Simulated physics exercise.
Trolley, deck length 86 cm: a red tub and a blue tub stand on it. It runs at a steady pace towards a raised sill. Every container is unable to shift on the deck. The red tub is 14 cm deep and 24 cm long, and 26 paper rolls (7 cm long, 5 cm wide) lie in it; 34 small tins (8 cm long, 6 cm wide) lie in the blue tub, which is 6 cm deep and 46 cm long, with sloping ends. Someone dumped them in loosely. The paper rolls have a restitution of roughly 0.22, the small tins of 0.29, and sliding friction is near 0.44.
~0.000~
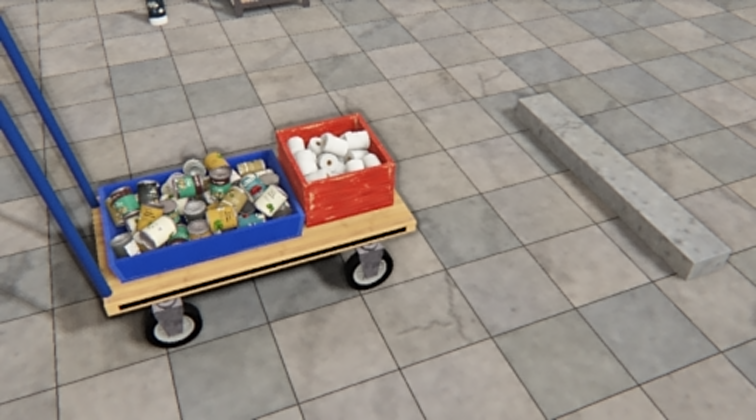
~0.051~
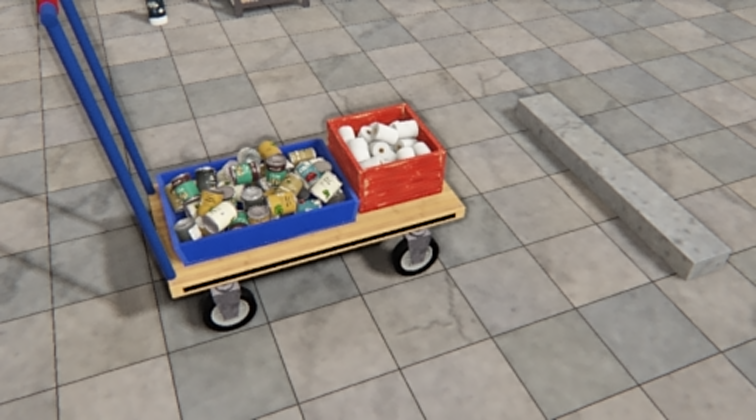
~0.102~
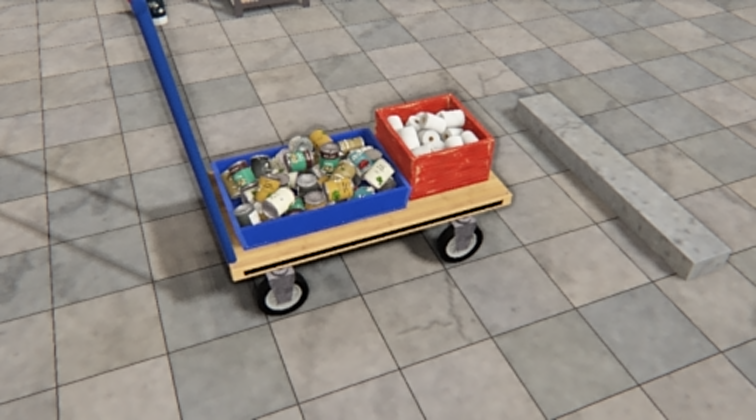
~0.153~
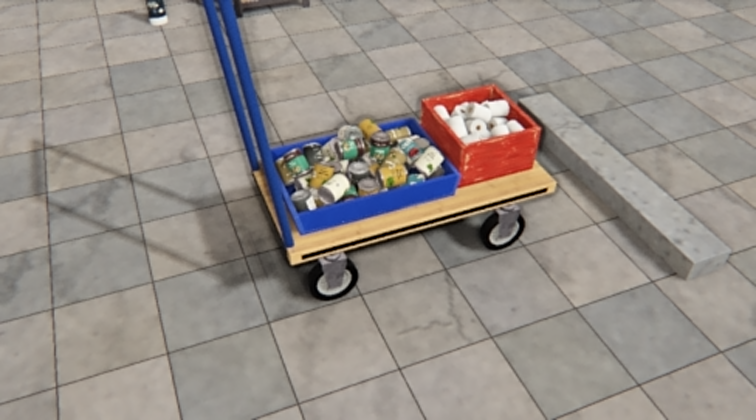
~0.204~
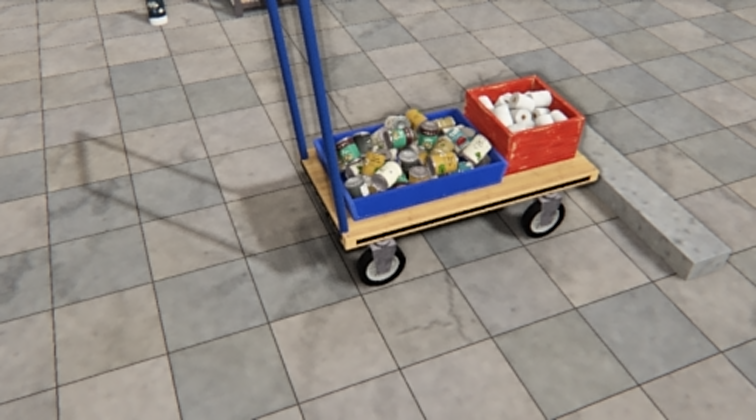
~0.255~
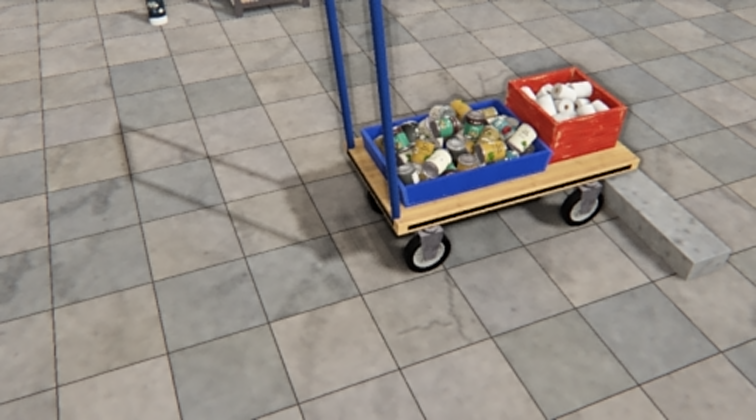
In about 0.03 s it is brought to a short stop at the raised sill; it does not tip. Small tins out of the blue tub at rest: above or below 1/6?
Above 1/6.
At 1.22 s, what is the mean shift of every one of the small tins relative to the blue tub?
About 14 cm to the right.
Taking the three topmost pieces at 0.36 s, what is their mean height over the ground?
About 52 cm.
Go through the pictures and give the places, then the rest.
In the first picture (we follow the rim corner now nearest the camera), blue tub at (114, 262); red tub at (308, 183); 88 cm still to roll; nothing out yet.
In the second picture, blue tub at (179, 246); red tub at (363, 170); 72 cm still to roll.
In the third picture, blue tub at (240, 230); red tub at (416, 157); 56 cm still to roll.
In the fourth picture, blue tub at (298, 215); red tub at (466, 145); 40 cm still to roll.
In the fifth picture, blue tub at (353, 201); red tub at (514, 134); 24 cm still to roll.
In the sixth picture, blue tub at (405, 187); red tub at (559, 123); 8 cm still to roll; nothing out yet.
After 0.26 s, impact.
After 0.36 s, 0 of 26 out of the red tub and 1 of 34 out of the blue tub.
After 0.48 s, 0 of 26 out of the red tub and 6 of 34 out of the blue tub.
After 0.71 s, 1 of 26 out of the red tub and 12 of 34 out of the blue tub.
Final count (at 1.22 s), 1 of 26 out of the red tub and 12 of 34 out of the blue tub. Asked share, 12 of 34, 35 per cent.
